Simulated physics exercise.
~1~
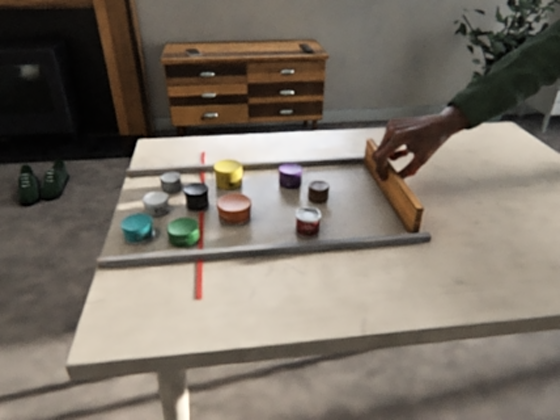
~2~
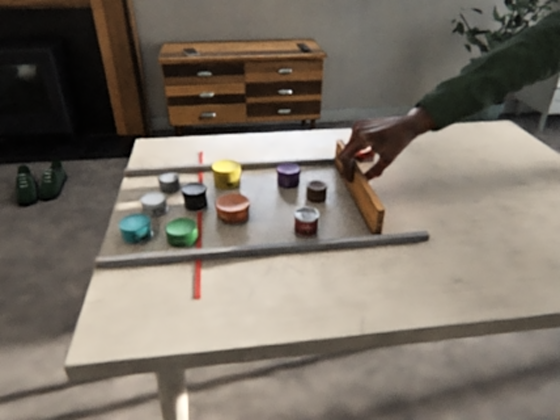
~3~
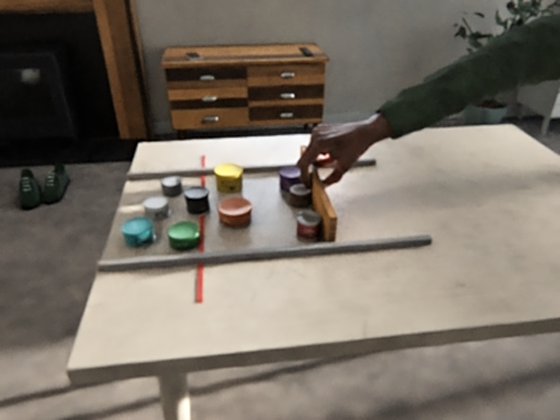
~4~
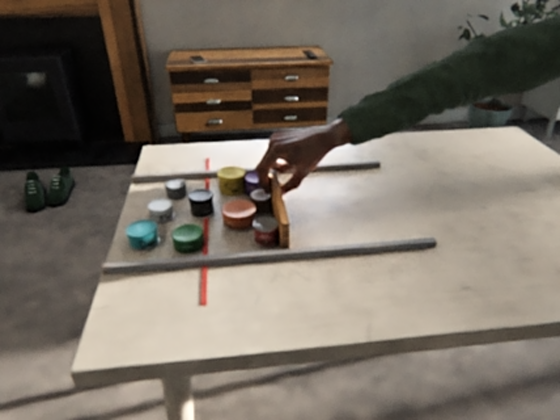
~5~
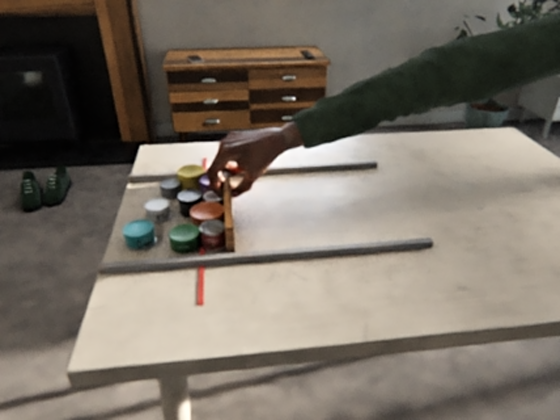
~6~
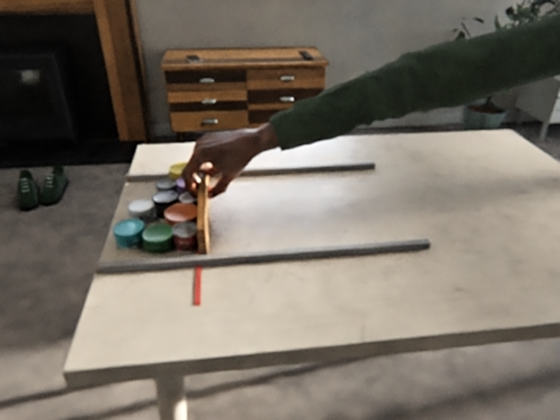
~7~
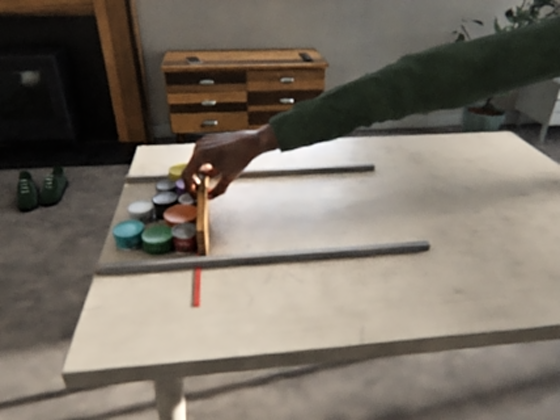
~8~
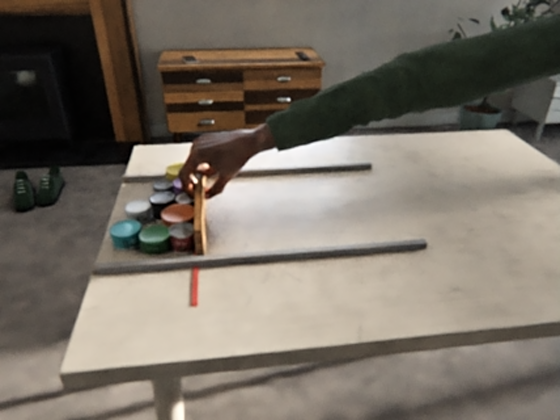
A hand in a dark green sleeve holds an upright wooden board at the right of a channel between two grey rails on a pale table, seen from above one side in a room with a wooden drawer cabinet behind. Small round tubs and lids in teal, green, yellow, grey, black, orange, purple, brown and red sit toward the left, near a red strip of tape. The hand slides the board left, gathering the brown, red and purple pieces, then the orange one. The pieces bunch together near the table's left end. The board halts around the tape, and everything stays on the table.
